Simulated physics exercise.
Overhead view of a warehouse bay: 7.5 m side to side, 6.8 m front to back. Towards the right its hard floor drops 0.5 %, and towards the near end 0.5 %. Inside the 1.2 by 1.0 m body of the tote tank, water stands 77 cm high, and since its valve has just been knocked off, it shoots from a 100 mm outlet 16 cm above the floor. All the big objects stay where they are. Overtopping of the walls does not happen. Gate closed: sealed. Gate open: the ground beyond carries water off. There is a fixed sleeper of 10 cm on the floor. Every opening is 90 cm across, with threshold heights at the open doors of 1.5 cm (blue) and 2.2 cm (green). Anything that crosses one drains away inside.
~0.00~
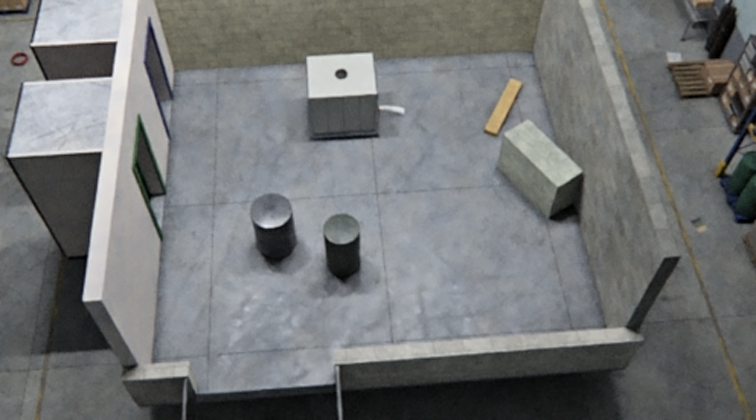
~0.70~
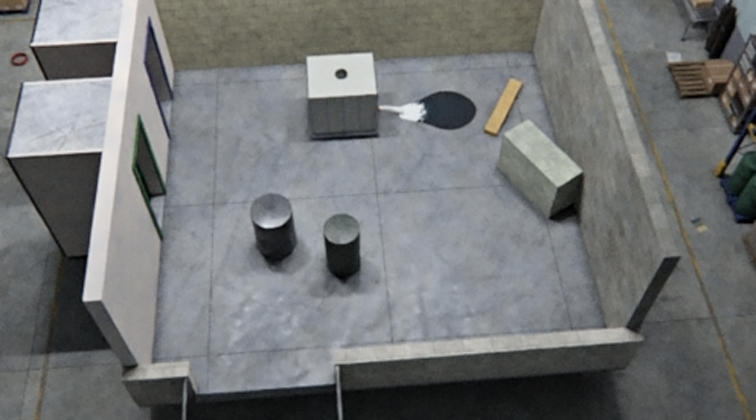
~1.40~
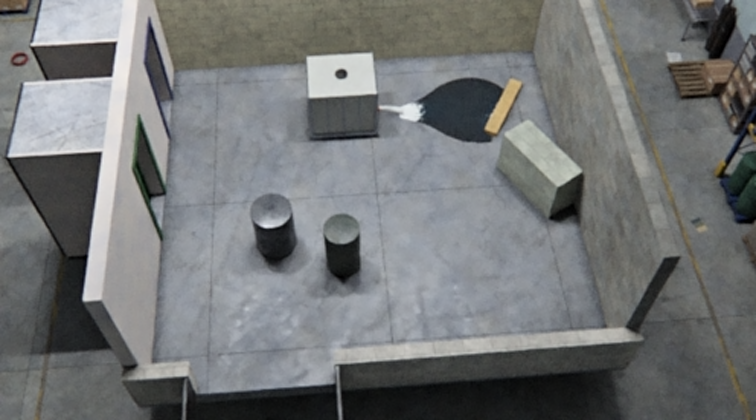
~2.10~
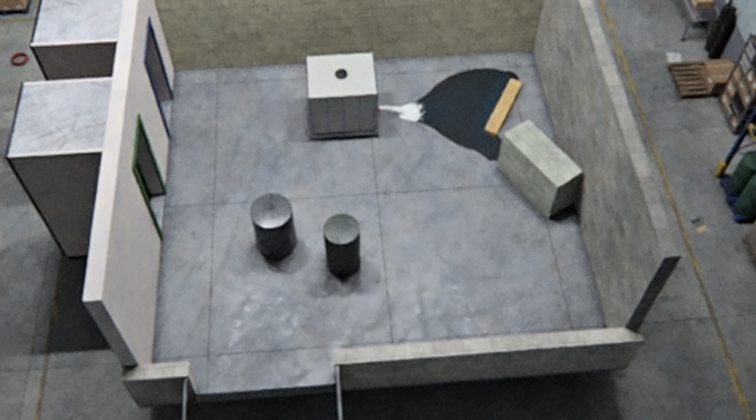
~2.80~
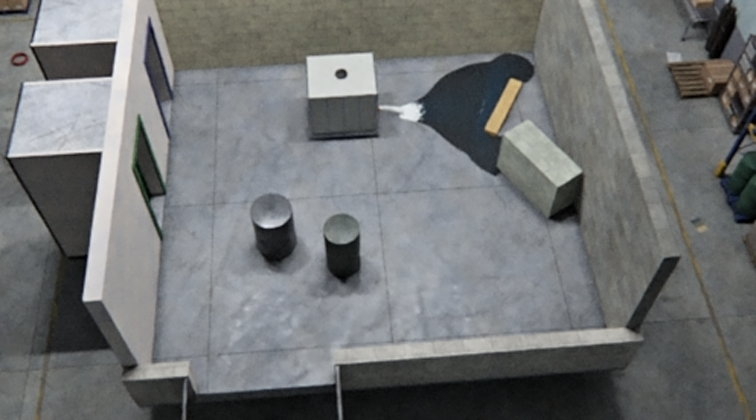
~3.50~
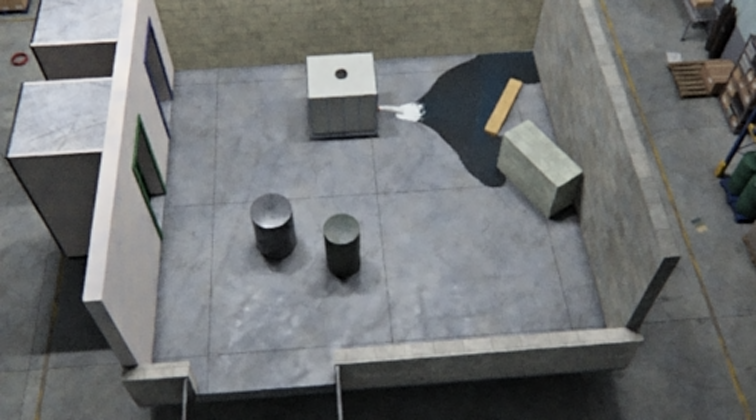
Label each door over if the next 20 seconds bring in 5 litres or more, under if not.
Blue door under, green door under.
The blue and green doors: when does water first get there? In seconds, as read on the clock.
For blue it's not in the 20 s, and for green it's not in the 20 s.
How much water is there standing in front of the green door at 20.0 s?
0.0 cm.
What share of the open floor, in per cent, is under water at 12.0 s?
I'd guess around 30 in a hundred.
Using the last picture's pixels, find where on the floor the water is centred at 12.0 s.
Near (489, 127).
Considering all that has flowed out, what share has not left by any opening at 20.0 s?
I'd put what remains at some 100 per cent.
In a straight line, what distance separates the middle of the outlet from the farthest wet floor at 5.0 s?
Reach: Around 3.6 m, straight line.
After 5.0 s water covers 10 % of the floor and is deepest (6 cm) near (490, 112); blue door not reached, green door not reached.
After 8.0 s water covers 20 % of the floor and is deepest (5 cm) near (482, 119); blue door not reached, green door not reached.
After 12.0 s water covers 30 % of the floor and is deepest (5 cm) near (564, 189); blue door not reached, green door not reached.
After 16.0 s water covers 35 % of the floor and is deepest (5 cm) near (490, 112); blue door not reached, green door not reached.
After 20.0 s water covers 45 % of the floor and is deepest (6 cm) near (564, 189); blue door not reached, green door not reached.
